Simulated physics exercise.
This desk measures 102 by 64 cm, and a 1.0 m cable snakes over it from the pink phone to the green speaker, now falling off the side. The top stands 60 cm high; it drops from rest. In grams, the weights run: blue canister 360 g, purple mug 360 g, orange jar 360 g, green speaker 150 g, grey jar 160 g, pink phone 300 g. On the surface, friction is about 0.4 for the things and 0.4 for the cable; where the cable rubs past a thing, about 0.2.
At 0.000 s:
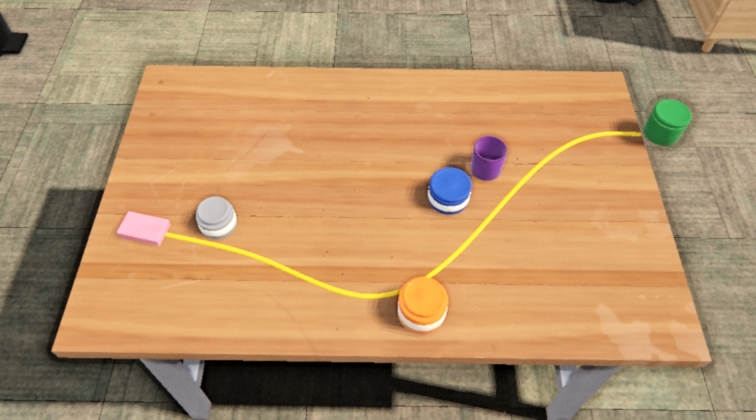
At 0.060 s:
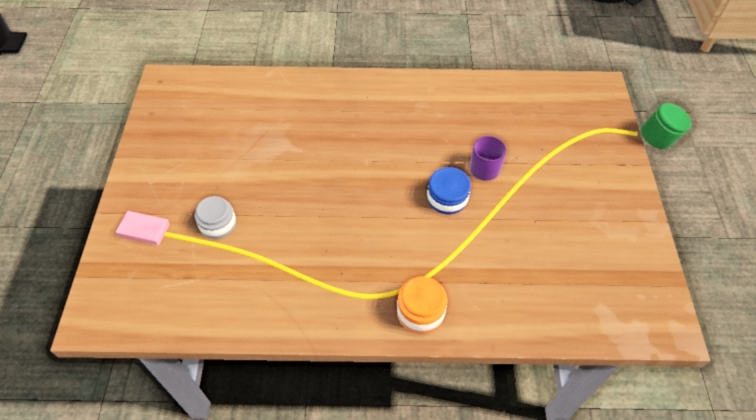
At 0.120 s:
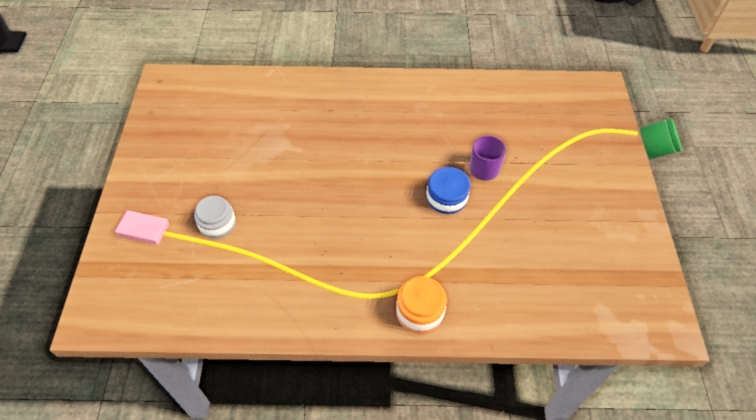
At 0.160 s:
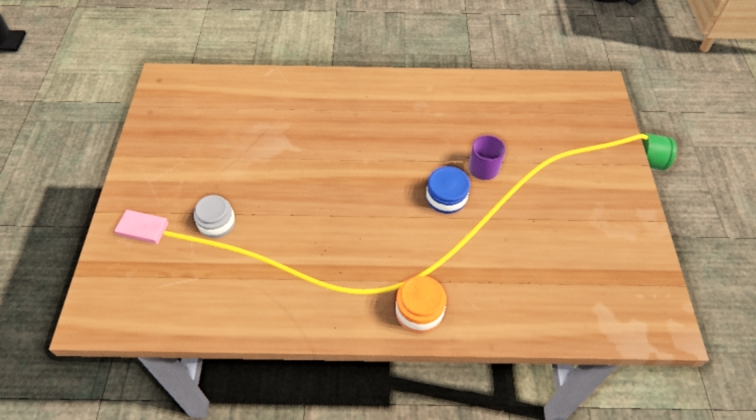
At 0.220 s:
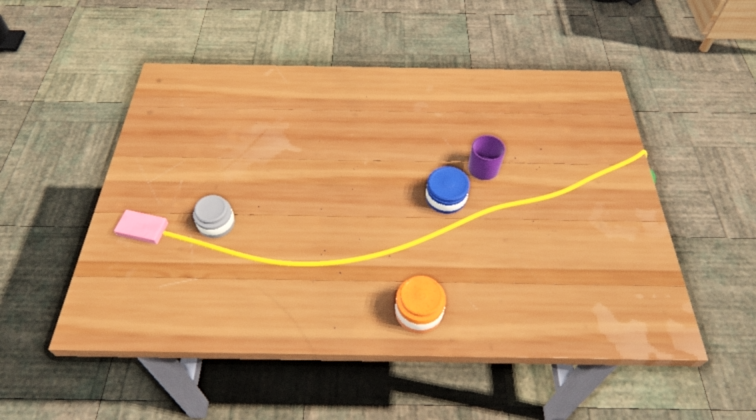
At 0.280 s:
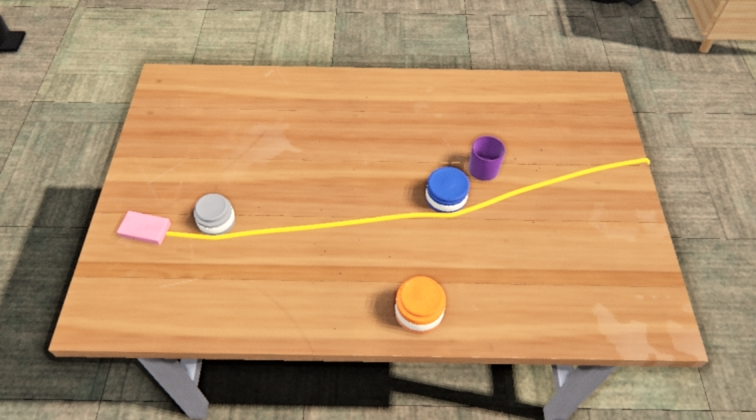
The green container drops off the table's right edge, and the yellow cable pulls straighter.
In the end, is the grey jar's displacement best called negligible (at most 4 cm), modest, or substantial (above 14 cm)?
It's going to make almost no trip.
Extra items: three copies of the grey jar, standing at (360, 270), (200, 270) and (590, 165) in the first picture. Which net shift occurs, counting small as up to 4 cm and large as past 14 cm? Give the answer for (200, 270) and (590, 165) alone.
In that order: Small, small.
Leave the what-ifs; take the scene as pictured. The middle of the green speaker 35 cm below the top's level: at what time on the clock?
On the clock: Never.
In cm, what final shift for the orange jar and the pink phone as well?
The orange jar ends up around 0 cm from its start and the pink phone around 4 cm.
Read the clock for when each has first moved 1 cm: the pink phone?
The pink phone gets there close to 0.30 s.
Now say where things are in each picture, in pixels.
Grey jar (213, 209); cable runs through (593, 136) (518, 187) (449, 261) (337, 291) (227, 248), in the first picture.
Green speaker (672, 116); cable runs through (589, 134) (448, 260) (226, 248), in the second picture.
Green speaker (661, 139); cable runs through (589, 134) (447, 260) (226, 247), in the third picture.
Green speaker (653, 152); cable runs through (606, 146) (448, 256) (225, 247), in the fourth picture.
Green speaker (634, 178); cable runs through (644, 152) (455, 225) (223, 250), in the fifth picture.
Grey jar (211, 206); cable runs through (569, 177) (353, 222), in the sixth picture.
By 0.5 s, the cable's tail end at (189, 233); grey jar 1 cm off its start, green speaker over the edge, pink phone 4 cm off its start.
By 0.7 s, the cable's tail end at (191, 233); grey jar 1 cm off its start, green speaker over the edge, pink phone 4 cm off its start.
By 1.0 s, the cable's tail end at (191, 233); grey jar 1 cm off its start at (212, 202), green speaker over the edge, pink phone 4 cm off its start at (165, 227).
By 1.2 s, the cable's tail end at (191, 233); grey jar 1 cm off its start, green speaker over the edge, pink phone 4 cm off its start.
By 2.4 s, the cable's tail end at (191, 233); grey jar 1 cm off its start at (212, 202), green speaker over the edge, pink phone 4 cm off its start at (165, 227).
